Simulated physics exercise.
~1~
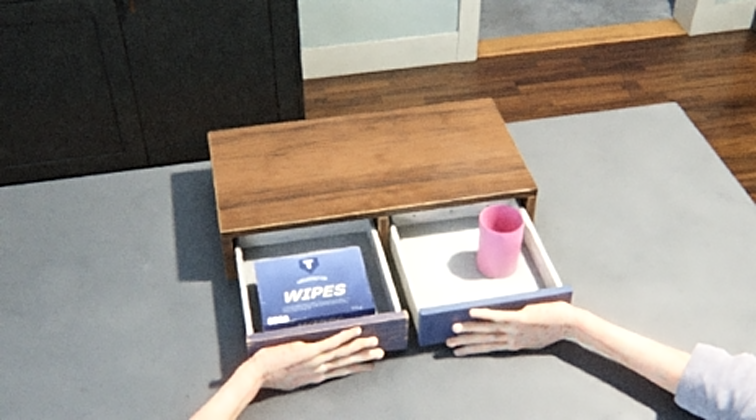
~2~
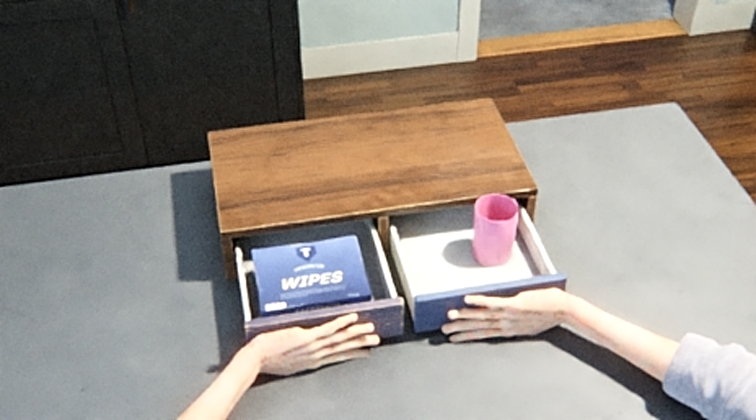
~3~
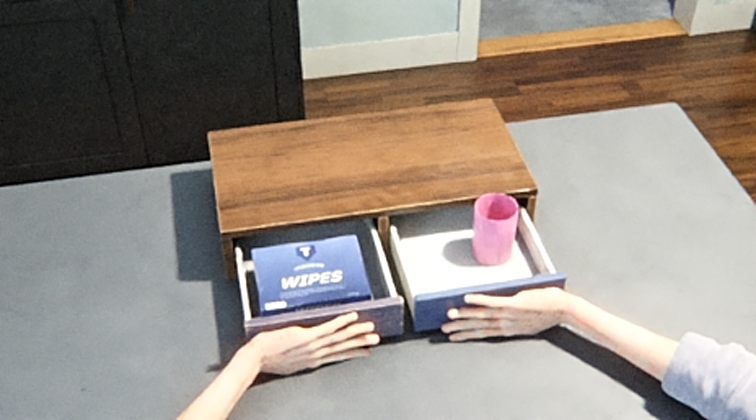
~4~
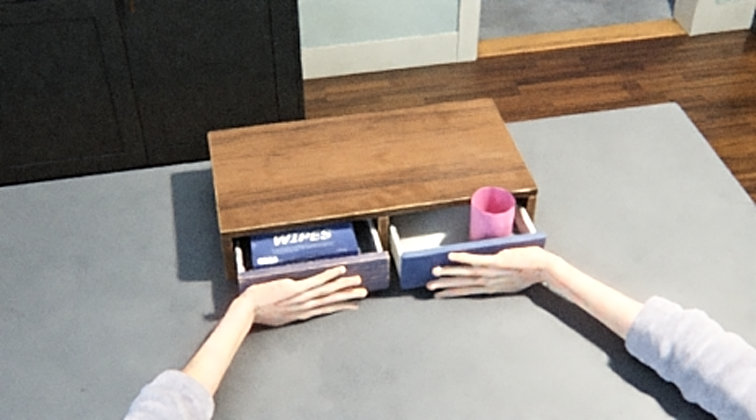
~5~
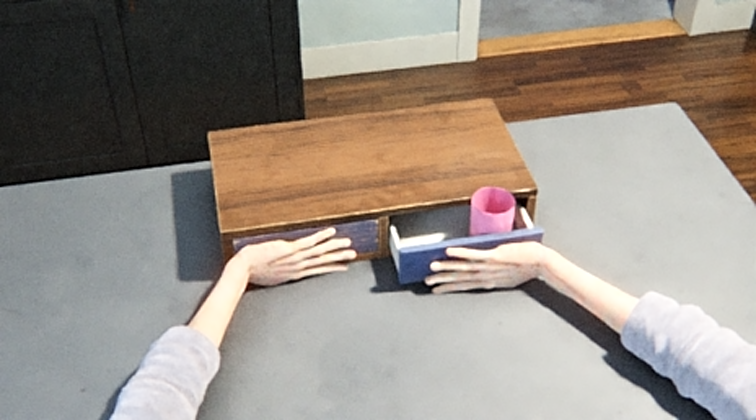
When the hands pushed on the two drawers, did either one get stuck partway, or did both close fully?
The right drawer, with the pink cup standing in it, got stuck partway and stayed ajar. The left drawer, holding the blue box of wipes, closed all the way.
